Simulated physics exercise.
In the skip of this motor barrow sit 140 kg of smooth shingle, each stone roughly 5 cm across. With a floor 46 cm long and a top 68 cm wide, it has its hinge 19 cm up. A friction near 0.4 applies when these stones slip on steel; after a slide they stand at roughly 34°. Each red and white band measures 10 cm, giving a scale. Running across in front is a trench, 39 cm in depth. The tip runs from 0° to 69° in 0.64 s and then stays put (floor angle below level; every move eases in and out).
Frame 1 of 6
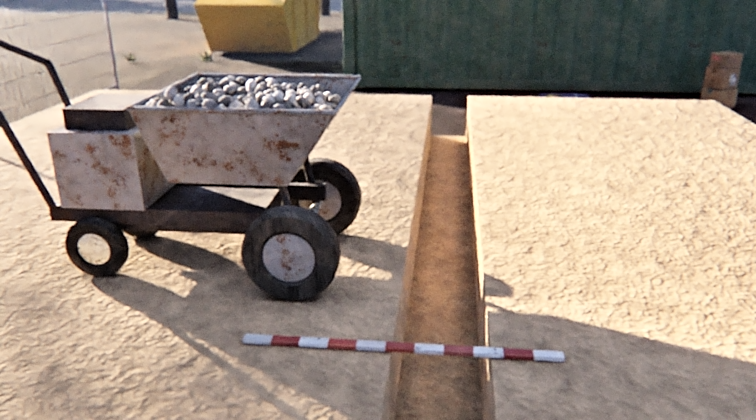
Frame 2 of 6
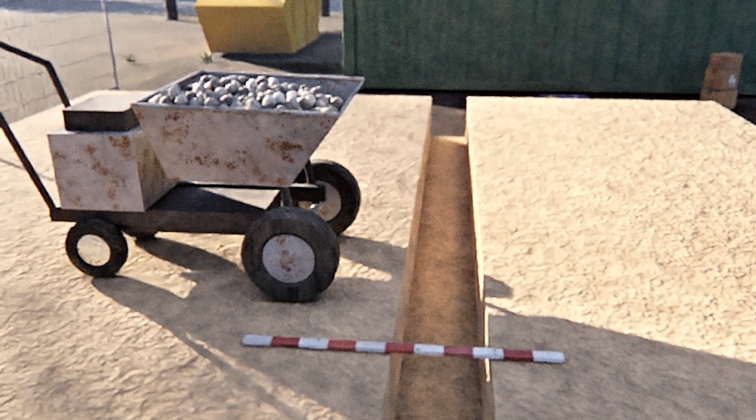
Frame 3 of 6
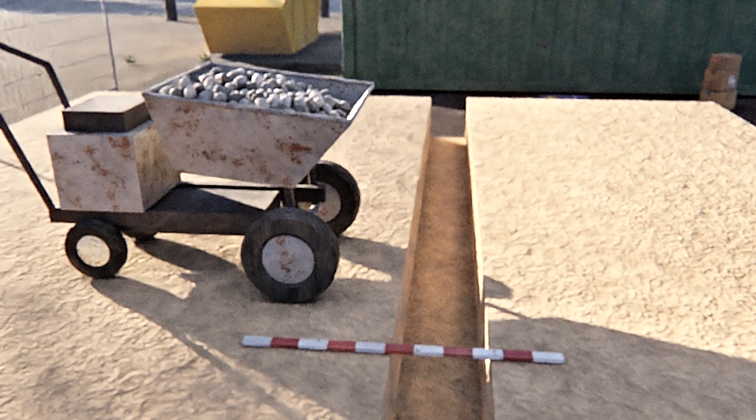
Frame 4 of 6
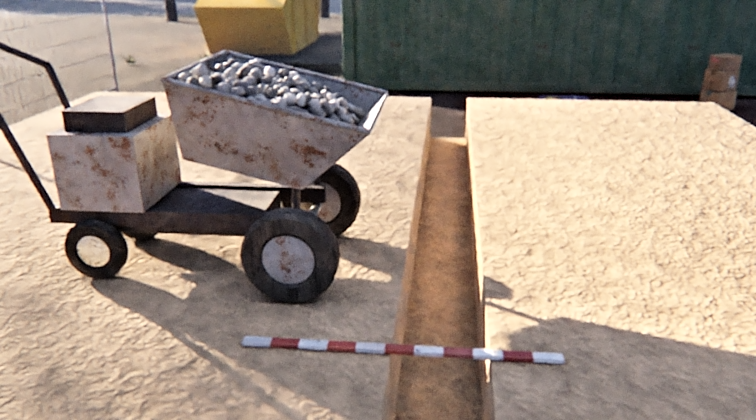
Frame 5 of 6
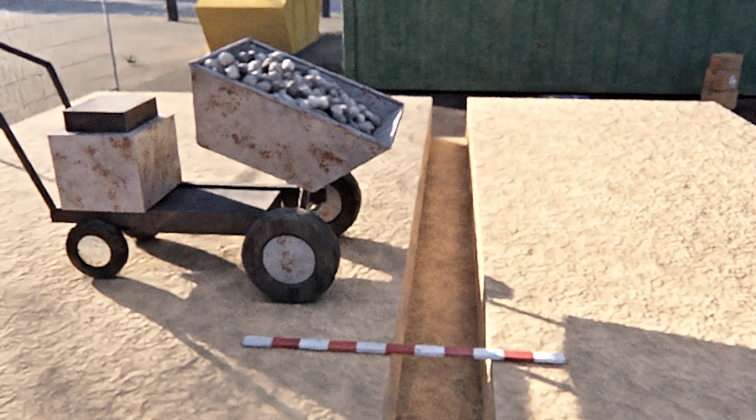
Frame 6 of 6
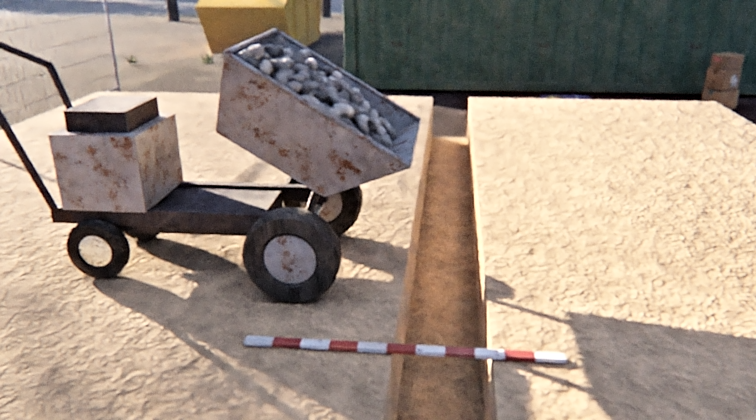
A small, rusty motor barrow loaded with smooth grey stones stood beside a narrow trench, its wheels still, while its skip gradually tilted forward to the right, the back end rising well above the frame.
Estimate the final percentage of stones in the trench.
I would say 36 percent.
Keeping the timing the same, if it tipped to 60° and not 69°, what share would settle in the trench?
Trench share: Approx. 30%.
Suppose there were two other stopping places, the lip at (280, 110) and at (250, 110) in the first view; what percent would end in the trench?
Result: Close to 75 then close to 90 per cent.
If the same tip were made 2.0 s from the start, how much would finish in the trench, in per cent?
That would give about 60 percent.
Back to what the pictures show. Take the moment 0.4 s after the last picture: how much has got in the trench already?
Around 10 per cent of it, at that instant.
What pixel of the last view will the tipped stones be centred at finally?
Somewhere around (525, 269) in the last picture.
Then, 0.2 s after the last picture the floor is at 58°, 100 % in the skip; the foremost stones are at (441, 188).
Then, 0.4 s after the last picture the floor is at 69°, 61 % in the skip, 8 % in the trench, 31 % past the trench; the foremost stones are at (557, 270).
Then, 0.8 s after the last picture the floor is at 69°, 20 % in the skip, 16 % in the trench, 64 % past the trench; the foremost stones are past the picture's edge.
Then, 2.7 s after the last picture the floor is at 69°, 0 % in the skip, 36 % in the trench, 64 % past the trench; the foremost stones are past the picture's edge.
